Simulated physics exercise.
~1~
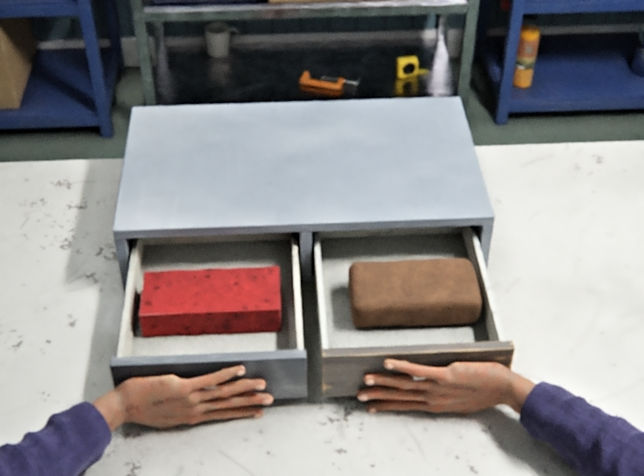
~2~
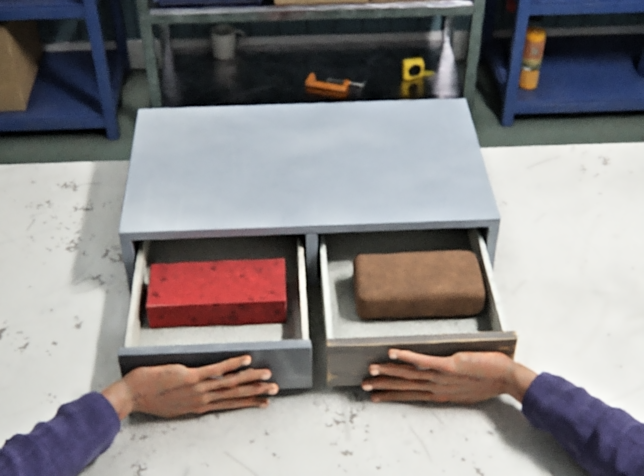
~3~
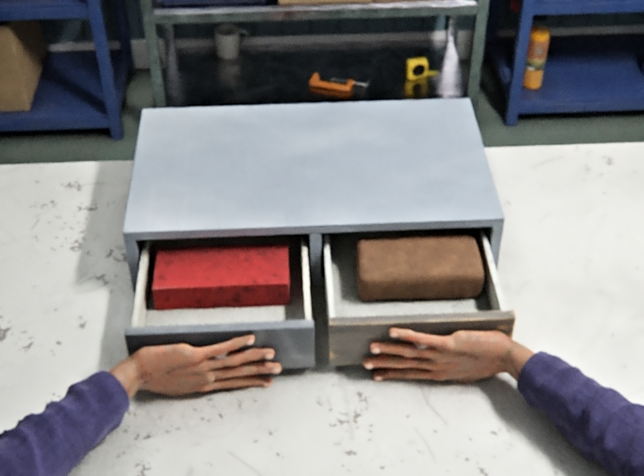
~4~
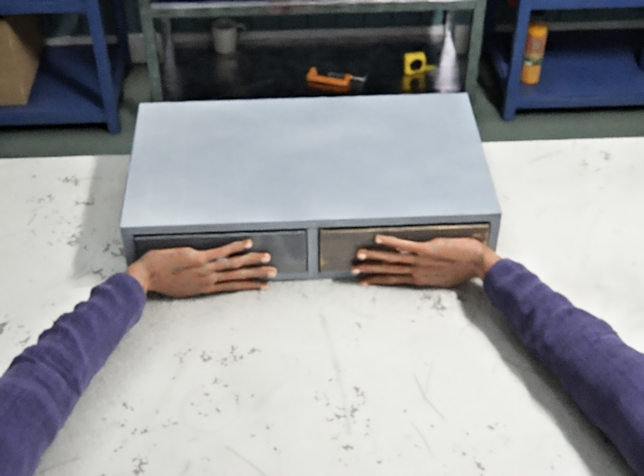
In a workshop with blue shelving behind, a slightly swaying view looks down from the front onto a scuffed white table. A grey-blue chest stands on it with two drawers pulled open, a speckled red brick in the left one and a brown, loaf-shaped block in the right, which has a brownish front. Hands in purple sleeves rest against the two drawer fronts. They push both drawers slowly inward together, carrying the brick and the block back toward the chest. The hands keep pushing until both drawers sit shut and flush, their contents hidden, with the palms still against the fronts.
